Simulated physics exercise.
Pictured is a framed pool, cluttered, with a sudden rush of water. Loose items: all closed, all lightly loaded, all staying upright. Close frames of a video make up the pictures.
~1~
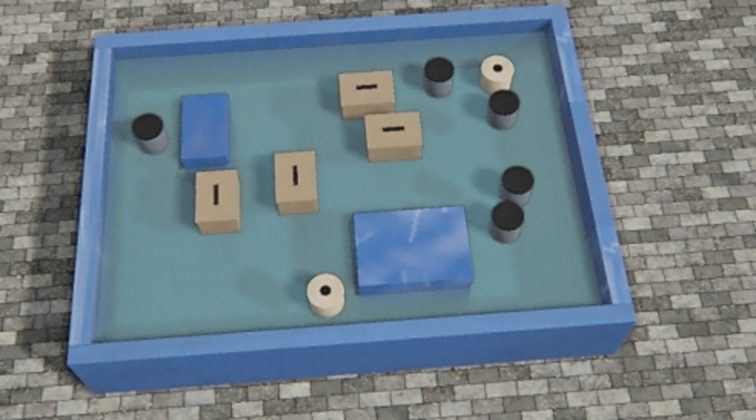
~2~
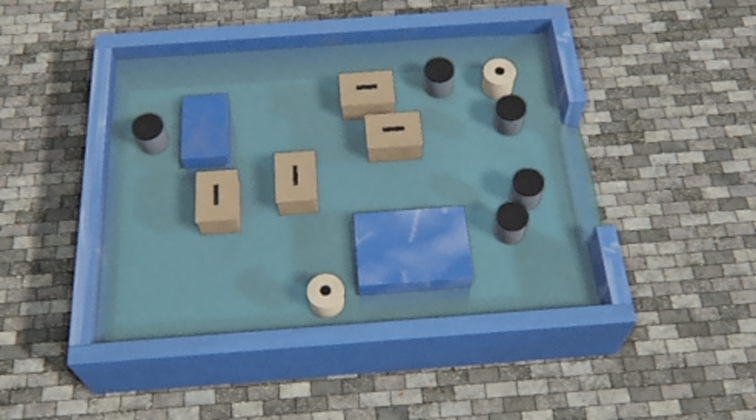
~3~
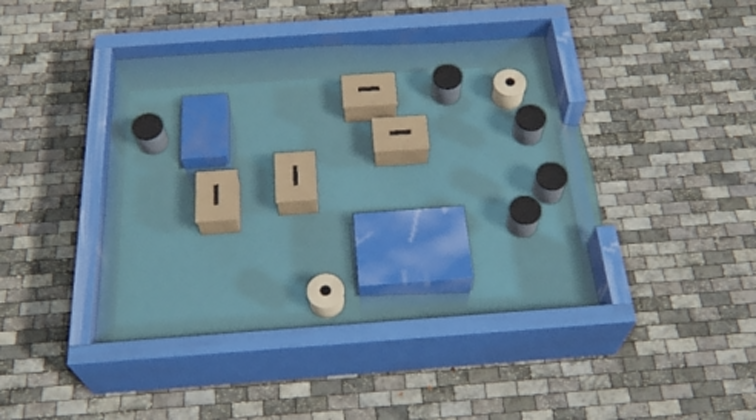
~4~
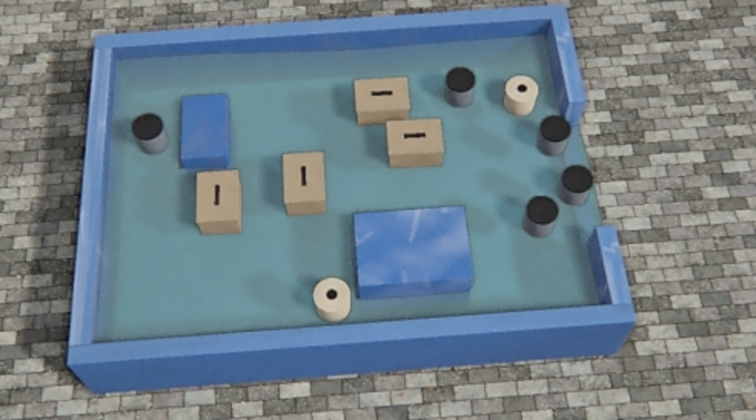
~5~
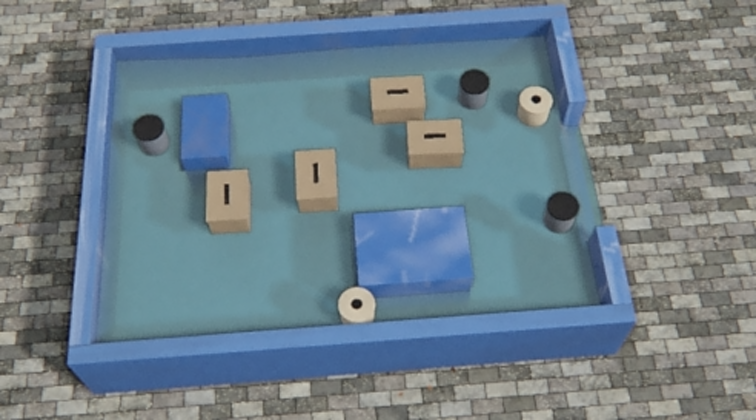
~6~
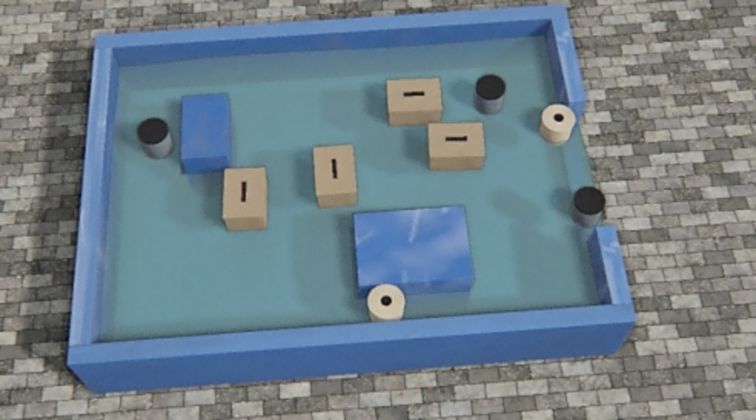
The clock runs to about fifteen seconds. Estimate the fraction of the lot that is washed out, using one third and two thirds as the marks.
The fraction is two thirds or more.
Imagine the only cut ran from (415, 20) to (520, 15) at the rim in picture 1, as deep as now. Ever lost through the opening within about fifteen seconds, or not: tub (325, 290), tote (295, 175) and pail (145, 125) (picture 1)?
Per item as listed - not lost, swept away, not lost.
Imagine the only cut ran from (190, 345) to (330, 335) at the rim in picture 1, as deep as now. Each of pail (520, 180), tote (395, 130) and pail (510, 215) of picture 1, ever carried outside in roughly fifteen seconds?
First one never exits, second exits, third never exits.
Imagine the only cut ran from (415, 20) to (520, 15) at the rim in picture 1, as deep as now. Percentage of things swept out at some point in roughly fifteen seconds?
Roughly 70 %.
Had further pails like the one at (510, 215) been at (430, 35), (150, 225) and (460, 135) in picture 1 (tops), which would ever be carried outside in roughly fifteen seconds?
In turn: Out, inside, yes.
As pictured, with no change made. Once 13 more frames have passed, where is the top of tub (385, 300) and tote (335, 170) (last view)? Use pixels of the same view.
The first should be around (533, 280) and the second around (503, 184).
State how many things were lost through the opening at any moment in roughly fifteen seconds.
That works out to 8.
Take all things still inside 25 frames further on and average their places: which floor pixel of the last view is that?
It lands somewhere near (372, 192).
A moment on, 4 of 11 are out; 7 afloat.
Next, 7 of 11 are out; 4 afloat.
Later, 8 of 11 are out; 3 afloat.
In the end, 8 of 11 are out; 3 afloat.
